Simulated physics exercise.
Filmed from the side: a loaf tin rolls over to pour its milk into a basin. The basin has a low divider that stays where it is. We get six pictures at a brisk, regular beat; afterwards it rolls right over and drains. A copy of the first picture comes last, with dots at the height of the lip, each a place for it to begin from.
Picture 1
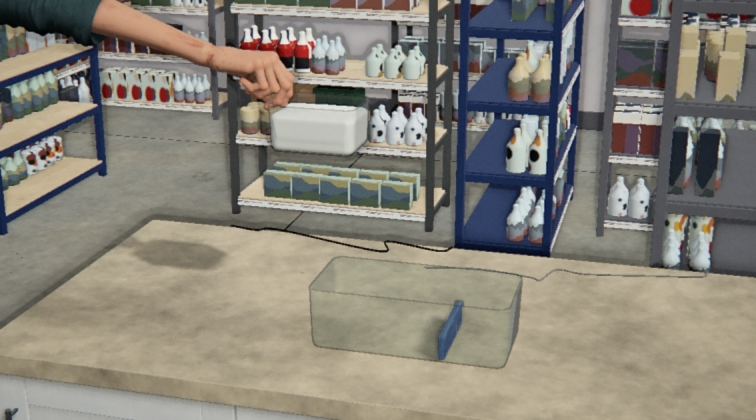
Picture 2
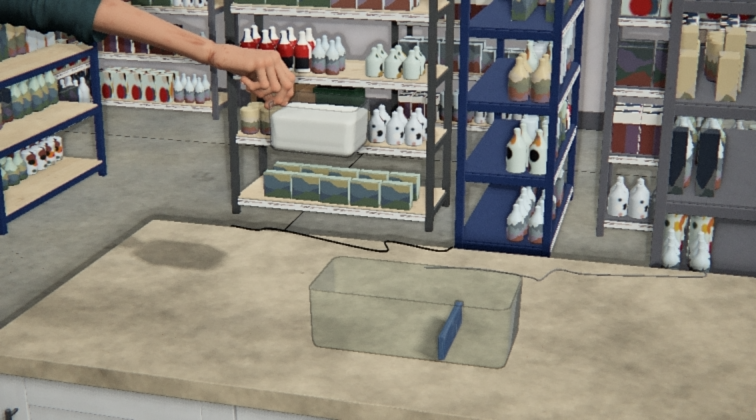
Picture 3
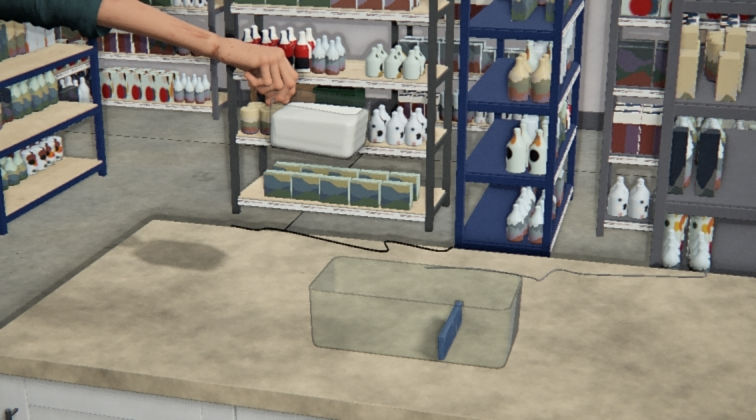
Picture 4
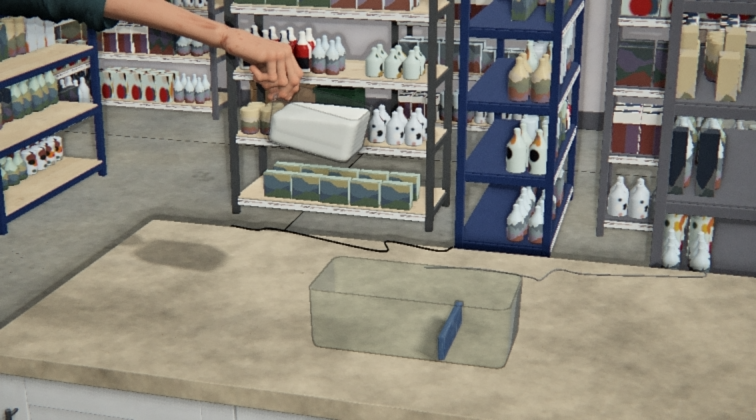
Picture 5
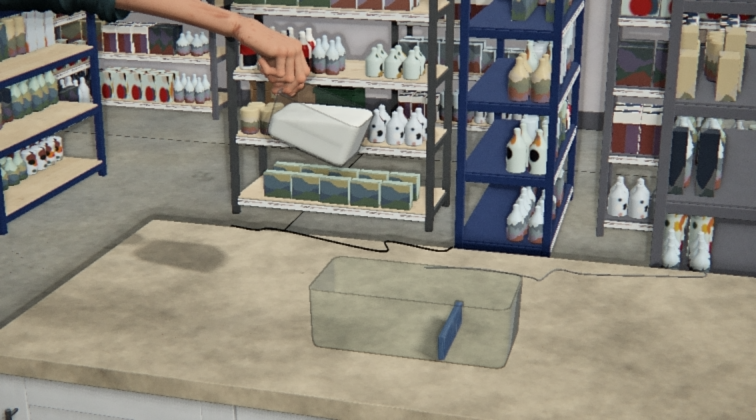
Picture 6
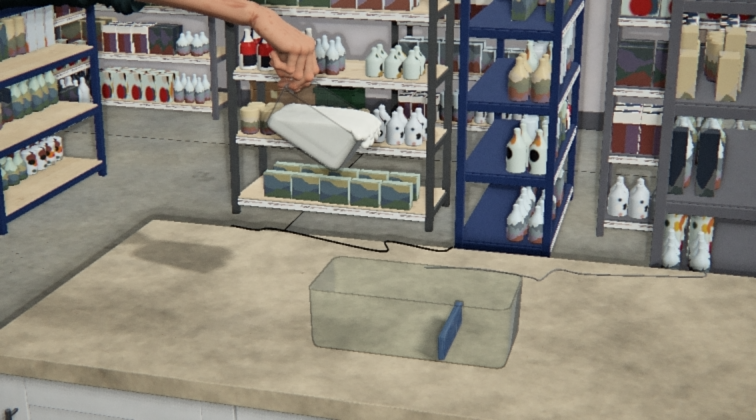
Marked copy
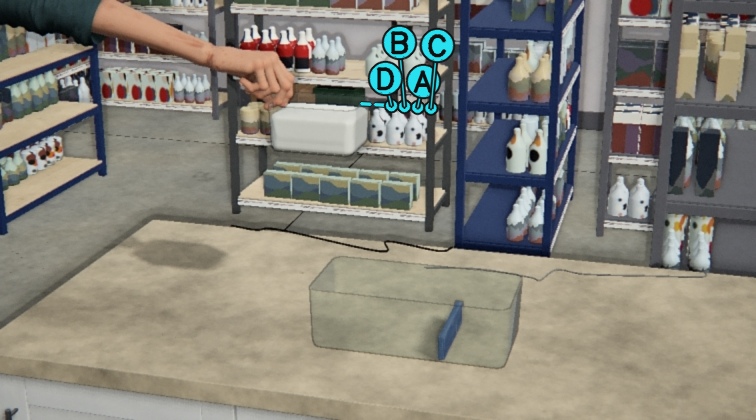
A hand holding a white loaf tin above a clear basin on a counter, gradually tilting it until milk crosses the lip.
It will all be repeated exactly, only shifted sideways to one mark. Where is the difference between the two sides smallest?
Best: D.
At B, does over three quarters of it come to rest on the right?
No.
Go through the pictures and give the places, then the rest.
Upright, lip at (361, 103); basin from (313, 344) to (507, 368); top of the wall at (451, 319); nothing has left yet.
Upright, lip at (362, 104); nothing has left yet.
Tipped about 5°, lip at (363, 108); nothing has left yet.
Tipped about 12°, lip at (365, 113); nothing has left yet.
Tipped about 20°, lip at (366, 120); nothing has left yet.
Tipped about 30°, lip at (367, 128); milk is over the lip, down to (373, 141).
On the marked copy, A at (417, 107); B at (404, 106); C at (430, 108); D at (391, 105).
With A, about 32 % ends left of the wall and 63 % right of it; 5 % is lost outside.
With B, about 37 % ends left of the wall and 60 % right of it; 4 % is lost outside.
With C, about 31 % ends left of the wall and 66 % right of it; 4 % is lost outside.
With D, about 47 % ends left of the wall and 49 % right of it; 4 % is lost outside.
